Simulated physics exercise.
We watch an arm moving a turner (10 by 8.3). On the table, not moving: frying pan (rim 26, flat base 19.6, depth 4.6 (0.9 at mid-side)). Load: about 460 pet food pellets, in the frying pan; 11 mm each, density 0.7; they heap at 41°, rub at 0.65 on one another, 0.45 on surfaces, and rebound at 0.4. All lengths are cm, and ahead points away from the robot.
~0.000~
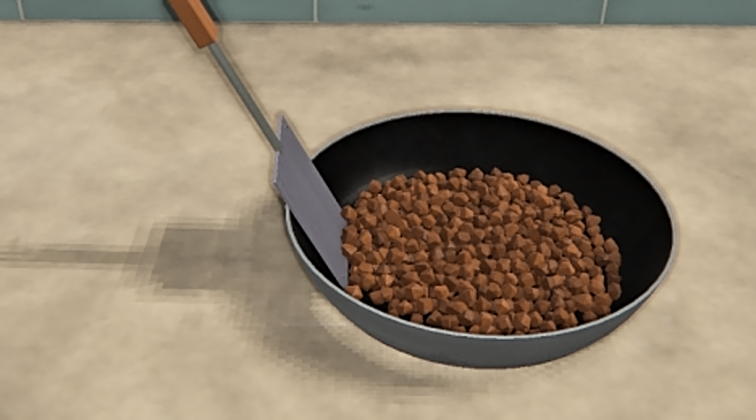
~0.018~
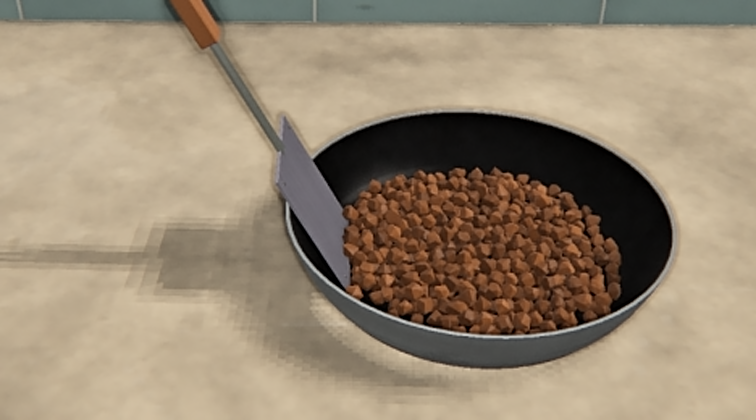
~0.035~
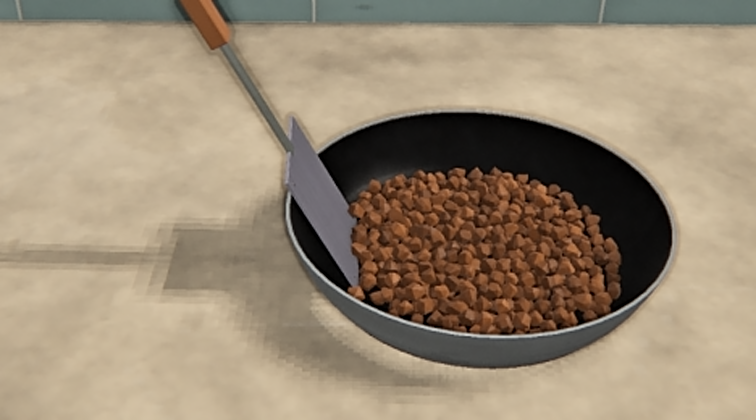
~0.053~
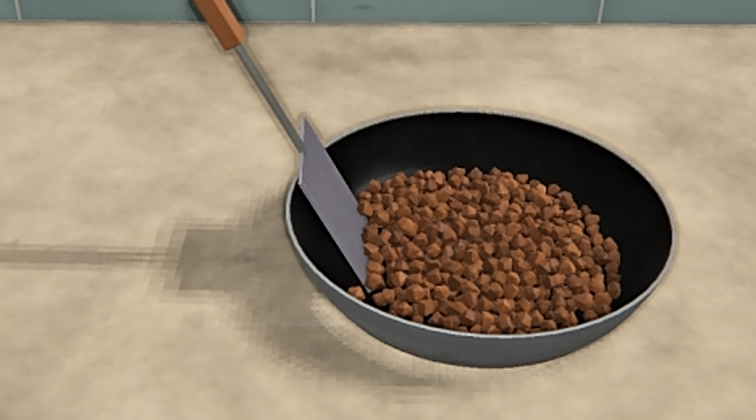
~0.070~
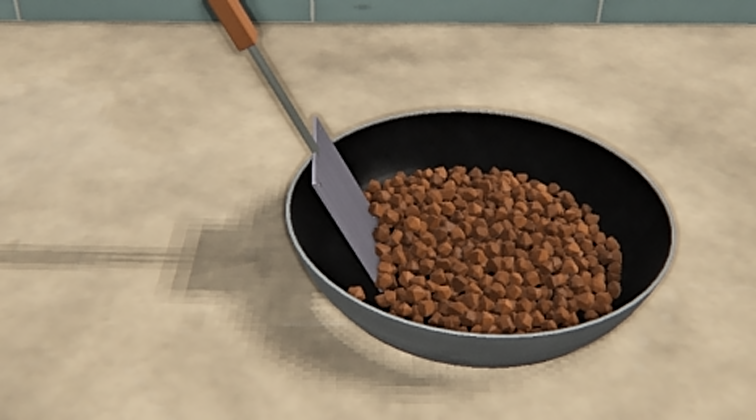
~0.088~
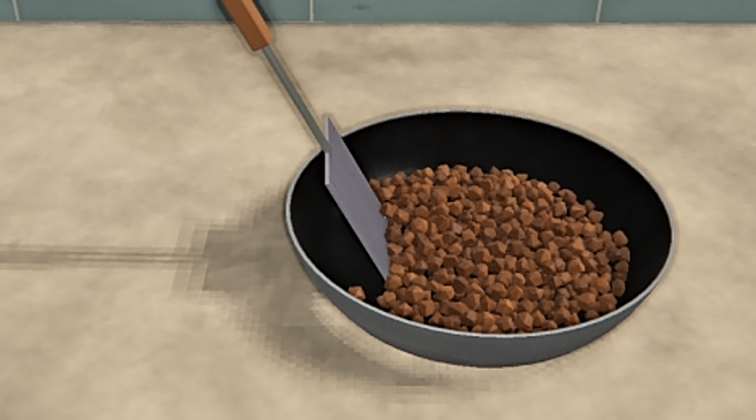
In this clip, a metal turner with a wooden handle moves slowly to the right inside a dark frying pan on a counter, pushing the near edge of a heap of small brown chunks slightly rightward while the pan stays still.
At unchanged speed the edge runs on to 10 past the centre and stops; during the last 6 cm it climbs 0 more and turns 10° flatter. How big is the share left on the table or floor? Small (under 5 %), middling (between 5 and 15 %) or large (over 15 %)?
Share on the table or floor: Middling (between 5 and 15 %).
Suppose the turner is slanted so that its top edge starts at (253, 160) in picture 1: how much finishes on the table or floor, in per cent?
Some 5 per cent.
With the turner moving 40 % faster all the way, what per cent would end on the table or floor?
In that case some 15 per cent.
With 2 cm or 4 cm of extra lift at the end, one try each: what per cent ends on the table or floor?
About 15 and 15 per cent.
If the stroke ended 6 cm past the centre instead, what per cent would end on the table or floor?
It would be near 0 per cent.
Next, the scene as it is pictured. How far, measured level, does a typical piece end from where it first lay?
About 5 cm.
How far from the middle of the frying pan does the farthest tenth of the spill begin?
Roughly 20 cm.
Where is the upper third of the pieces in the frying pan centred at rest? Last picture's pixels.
At about (618, 217).
By 0.22 s, sloping 63°, highest piece 5 above the table; 462 in the frying pan.
By 0.34 s, sloping 60°, highest piece 6 above the table; 461 in the frying pan, 1 on the blade or in flight.
By 0.61 s, sloping 53°, highest piece 6 above the table; 413 in the frying pan, 48 on the table or floor, 1 on the blade or in flight.
By 1.66 s, sloping 53°, highest piece 6 above the table; 413 in the frying pan, 49 on the table or floor.
Final count, 413 in the frying pan, 49 on the table or floor. That is 11 % on the table or floor.
